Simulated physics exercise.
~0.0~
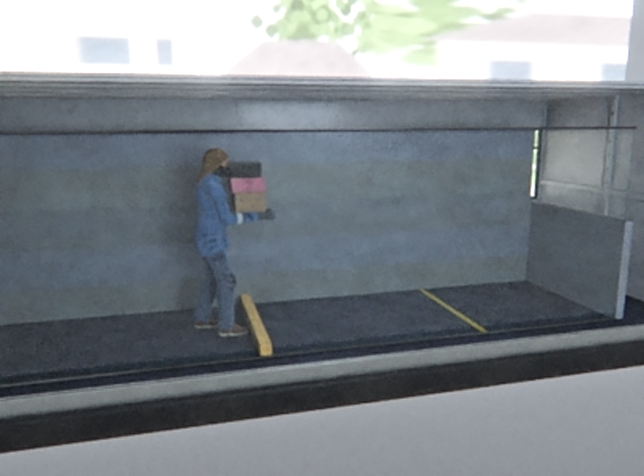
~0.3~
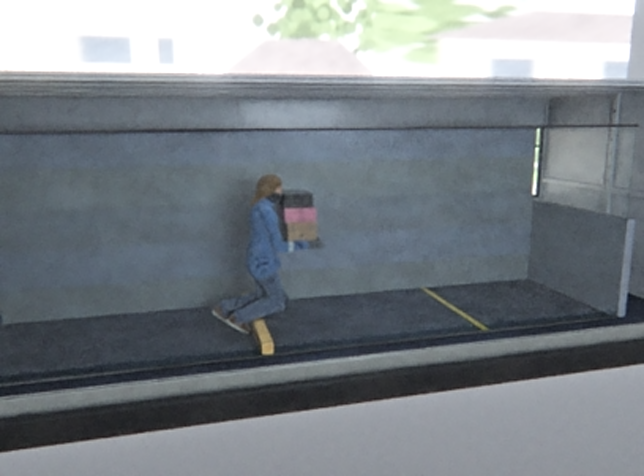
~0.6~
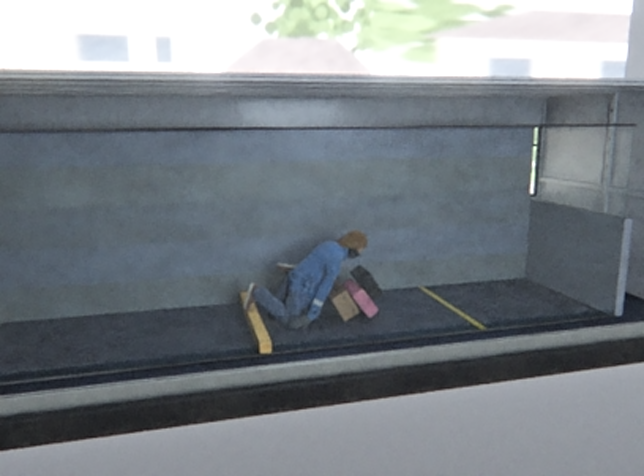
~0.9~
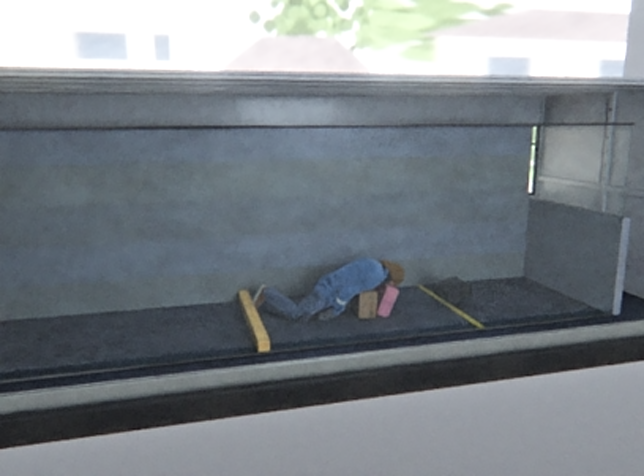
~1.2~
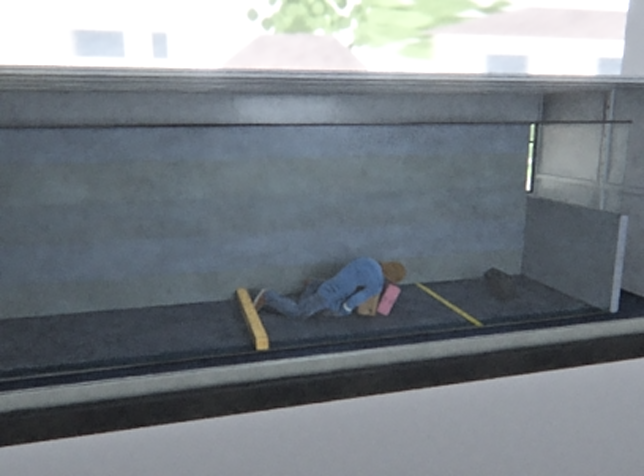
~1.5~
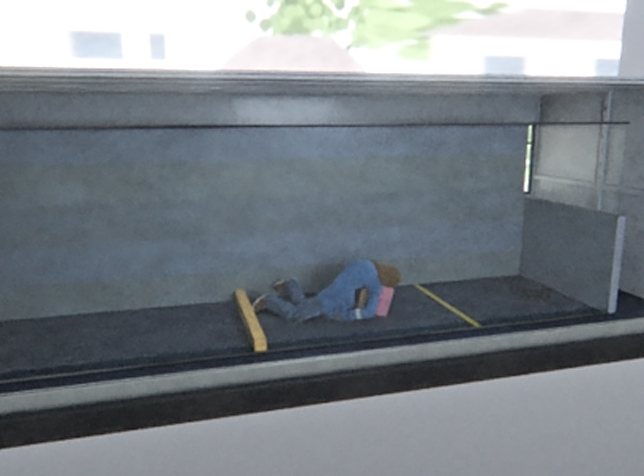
A person in a blue jacket and jeans stands in a long grey compartment, holding a stacked black crate, pink carton and brown box in both arms beside a low yellow bar. The person pitches to the right, knees bending over the bar, and drops forward to the floor as the stack tips and comes apart. The black crate slides away across the thin yellow line while the person sprawls over the other two. The crate continues toward the right-hand panel and out of sight, beyond the line. The person stays down, head, pink carton and mostly hidden brown box short of it.
